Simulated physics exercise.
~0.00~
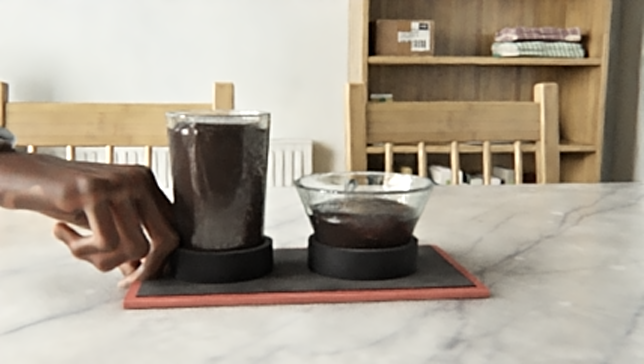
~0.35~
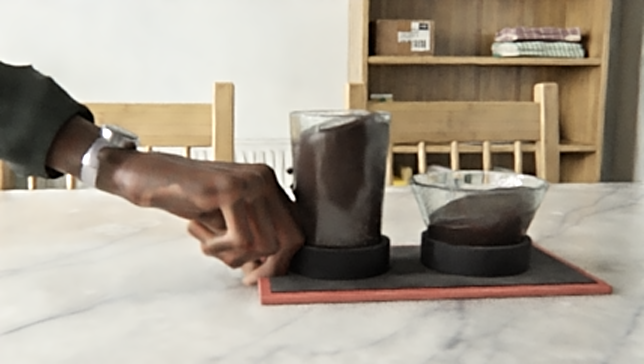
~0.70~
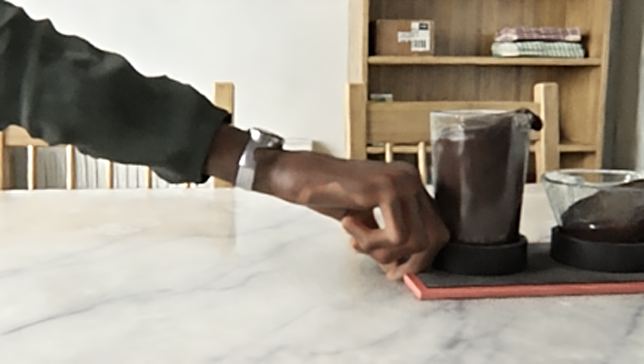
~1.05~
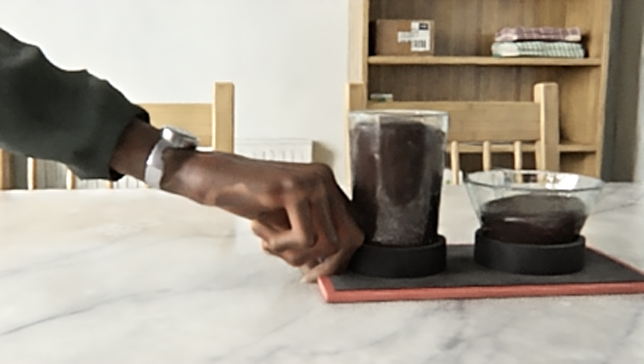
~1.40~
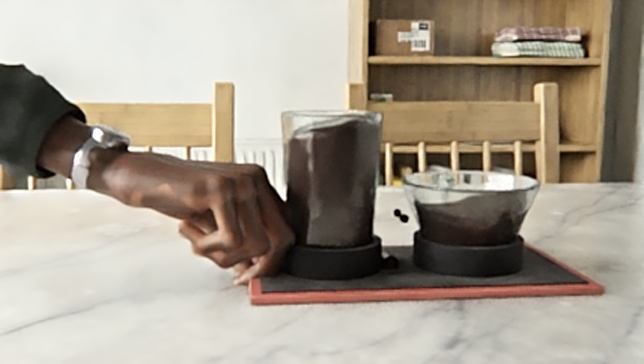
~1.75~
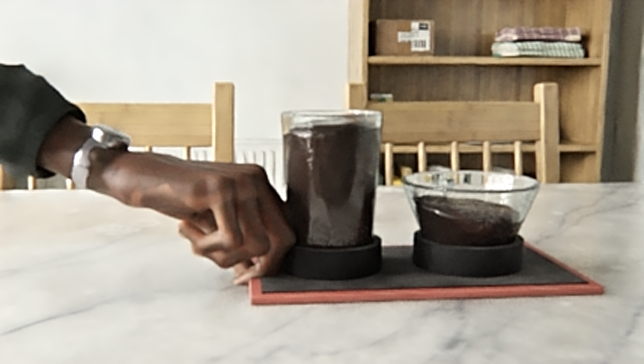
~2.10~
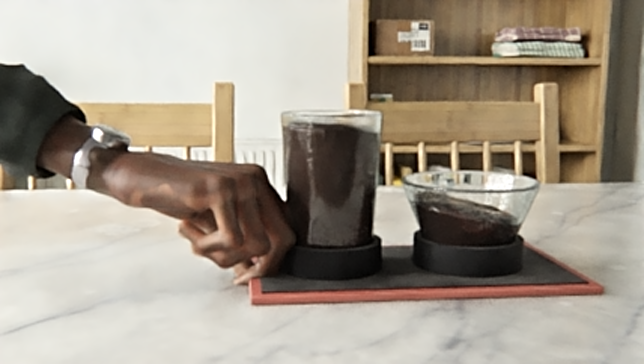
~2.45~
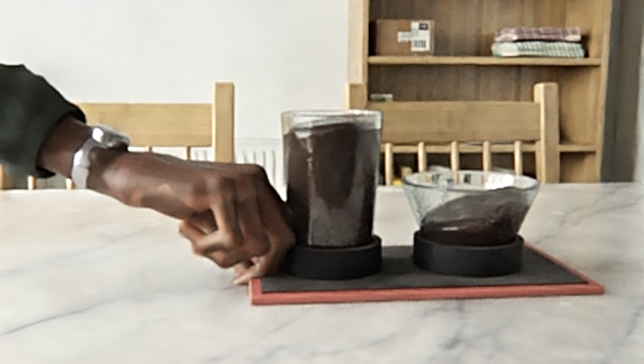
Hand sliding a tray with two glasses of dark liquid right, then back left, liquid sloshing and some spilling before it stops.
